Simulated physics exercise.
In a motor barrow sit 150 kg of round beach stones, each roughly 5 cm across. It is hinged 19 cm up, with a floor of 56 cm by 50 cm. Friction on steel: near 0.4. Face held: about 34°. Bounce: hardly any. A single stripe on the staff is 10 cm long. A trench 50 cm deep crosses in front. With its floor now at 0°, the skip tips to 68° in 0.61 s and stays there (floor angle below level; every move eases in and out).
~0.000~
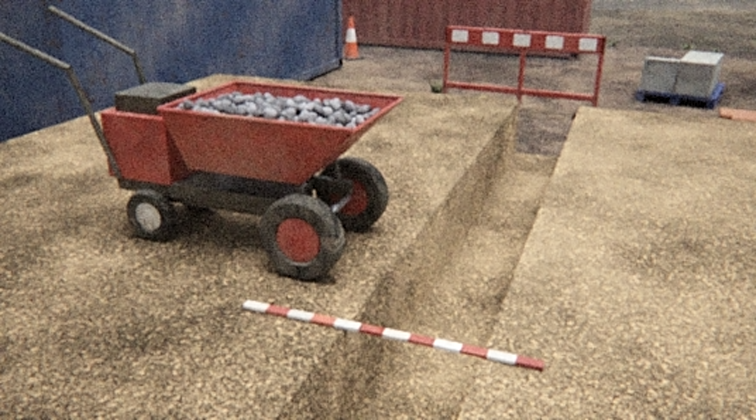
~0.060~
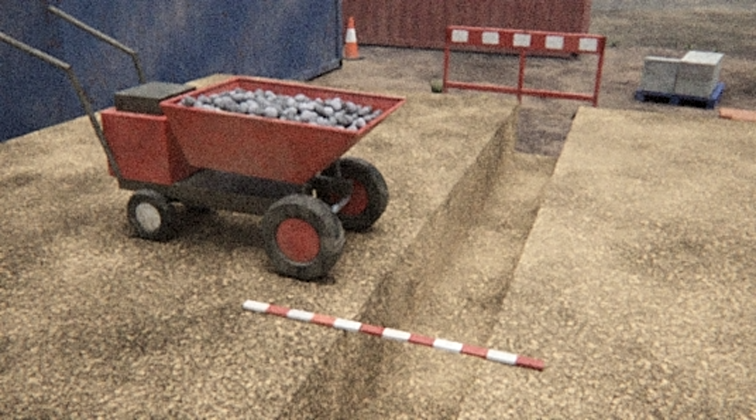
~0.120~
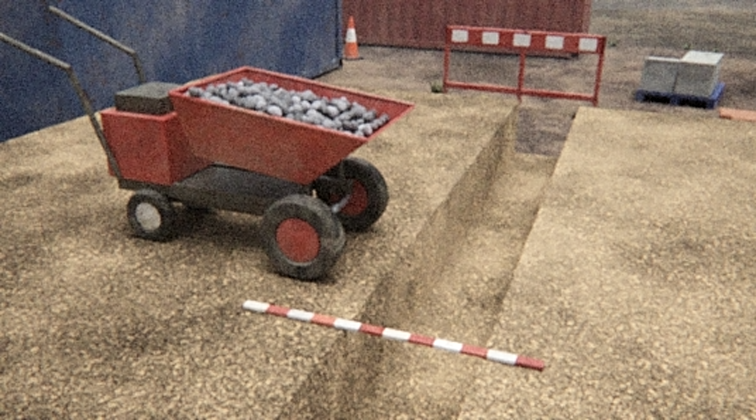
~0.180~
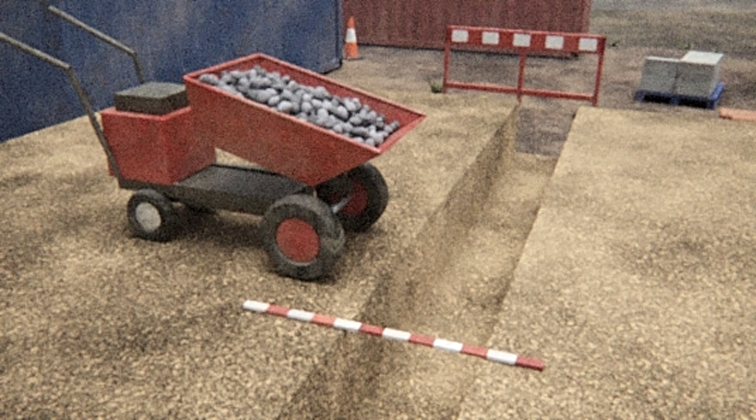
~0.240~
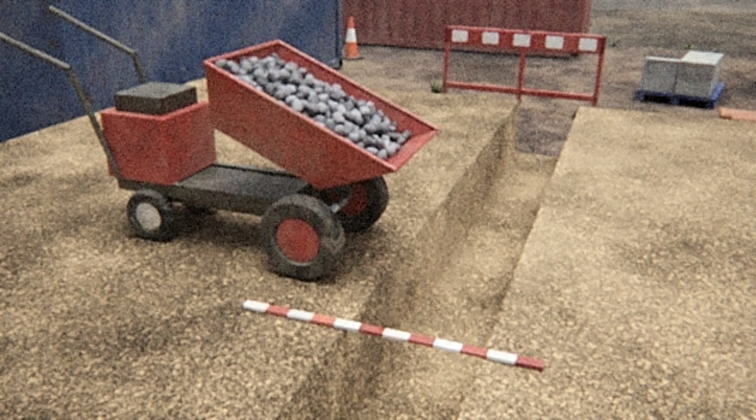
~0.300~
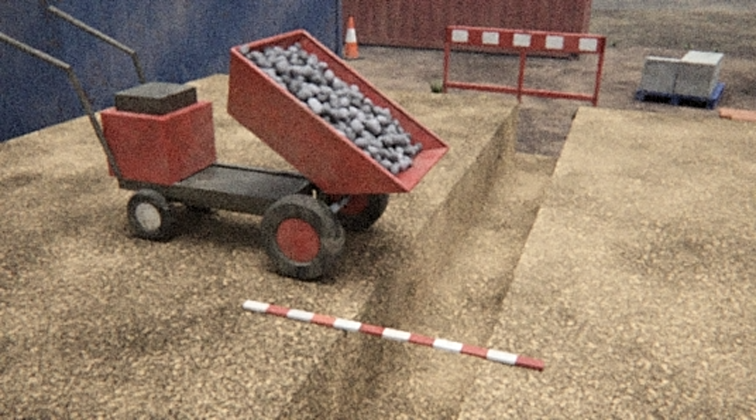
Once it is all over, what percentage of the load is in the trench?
Roughly 68 percent of the load is in the trench.
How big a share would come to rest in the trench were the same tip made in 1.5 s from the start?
Trench share: Approx. 85%.
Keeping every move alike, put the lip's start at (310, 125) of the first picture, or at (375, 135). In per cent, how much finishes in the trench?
I'd expect some 100 per cent, then some 45.
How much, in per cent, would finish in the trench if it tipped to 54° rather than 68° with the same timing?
Trench share: Approx. 65%.
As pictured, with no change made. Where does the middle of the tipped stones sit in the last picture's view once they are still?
The resting stones are centred at roughly (485, 359).
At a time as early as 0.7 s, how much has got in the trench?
Roughly 30 percent of the load.
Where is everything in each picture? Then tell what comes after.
In the first frame, the skip is at 0°, its lip at (353, 131); the top of the load is at (287, 103).
In the second frame, the skip is at 2°, its lip at (357, 133); the top of the load is at (272, 100); the stones move at 0.4 m/s on average.
In the third frame, lip at (367, 141), floor tilted 7°, highest stones at (245, 89); the stones move at 0.9 m/s on average.
In the fourth frame, lip at (381, 153), floor tilted 14°, highest stones at (255, 76); the stones move at 1.2 m/s on average.
In the fifth frame, the skip is at 23°, its lip at (396, 171); the top of the load is at (269, 64); the stones move at 1.4 m/s on average.
In the sixth frame, lip at (409, 192), floor tilted 33°, highest stones at (291, 55); the stones move at 1.5 m/s on average.
After 0.5 s the floor is at 58°; 100 % in the skip; the foremost stones are at (432, 209).
After 0.7 s the floor is at 68°; 69 % in the skip, 29 % in the trench, 2 % past the trench; the foremost stones are at (525, 278).
After 1.1 s the floor is at 68°; 10 % in the skip, 59 % in the trench, 31 % past the trench; the foremost stones are at (716, 304).
After 3.0 s the floor is at 68°; 0 % in the skip, 68 % in the trench, 32 % past the trench; the foremost stones are past the picture's edge.
